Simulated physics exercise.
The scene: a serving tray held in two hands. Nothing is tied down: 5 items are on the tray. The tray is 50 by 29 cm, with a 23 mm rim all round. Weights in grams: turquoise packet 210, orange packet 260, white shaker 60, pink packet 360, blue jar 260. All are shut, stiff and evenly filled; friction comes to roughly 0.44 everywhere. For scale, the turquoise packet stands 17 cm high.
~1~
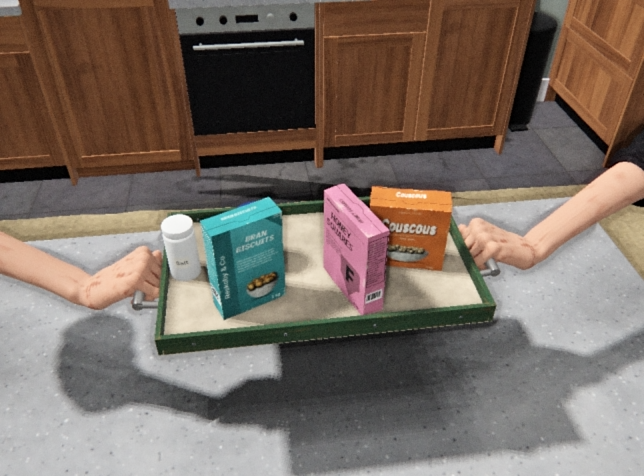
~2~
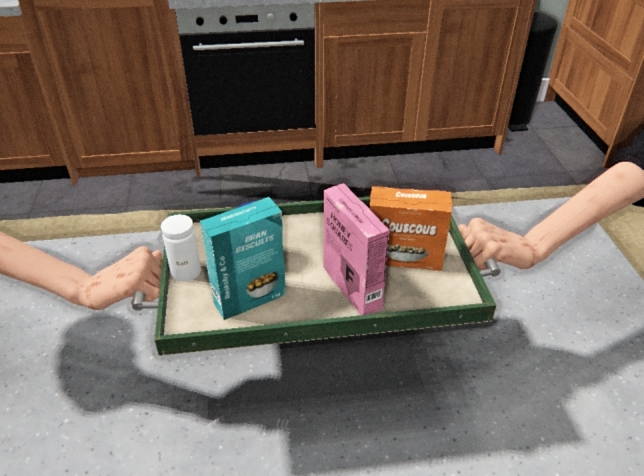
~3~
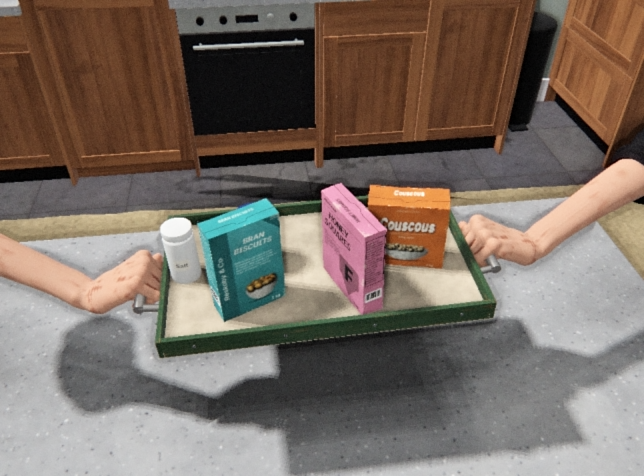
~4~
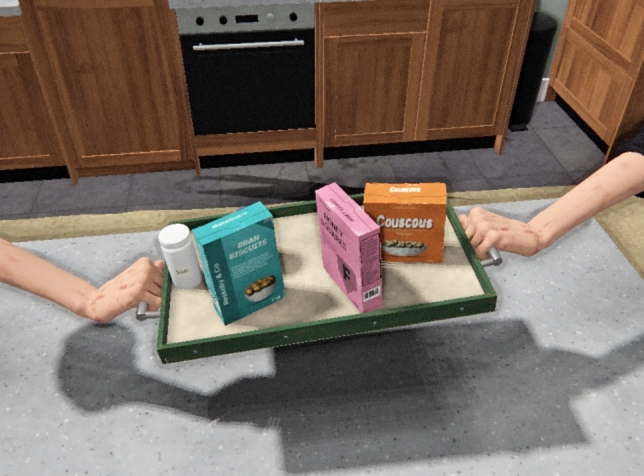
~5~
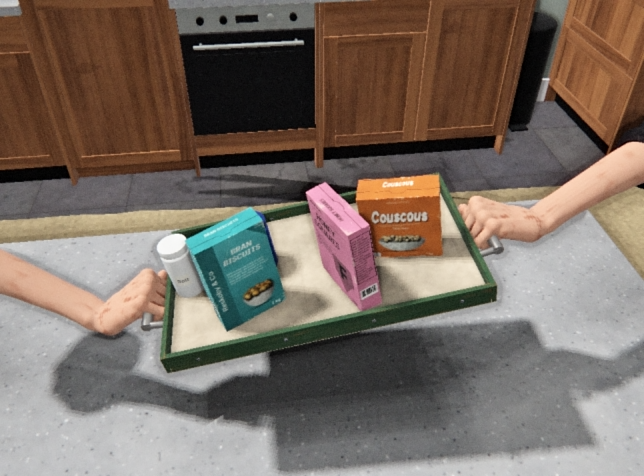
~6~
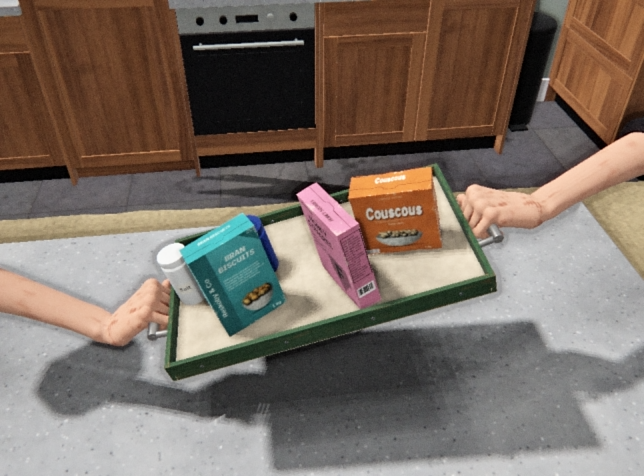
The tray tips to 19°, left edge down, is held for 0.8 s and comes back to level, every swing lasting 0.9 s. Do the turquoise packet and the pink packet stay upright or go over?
The turquoise packet stays upright and the pink packet tips over.
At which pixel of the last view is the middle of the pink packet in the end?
Around (293, 286).
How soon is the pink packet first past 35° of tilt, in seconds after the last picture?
Near 0.4 s.
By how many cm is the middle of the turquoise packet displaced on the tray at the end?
Some 8 cm.
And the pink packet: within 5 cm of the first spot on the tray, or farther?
The pink packet ends elsewhere.
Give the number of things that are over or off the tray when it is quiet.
That comes to 1.
Then, 0.40 s after the last picture, tilt 19°, left edge down; pink packet tipped 47° from how it sat near (299, 276); turquoise packet slid 4 cm near (213, 293).
Then, 0.70 s after the last picture, tilt 19°, left edge down; pink packet on its side near (288, 295); turquoise packet slid 8 cm near (191, 306).
At rest, tipped over on the tray, pink packet; not toppled but over 5 cm from the start, turquoise packet; the other 3 in place, give or take 5 cm. In the last view, turquoise packet near (197, 274), pink packet near (293, 286).
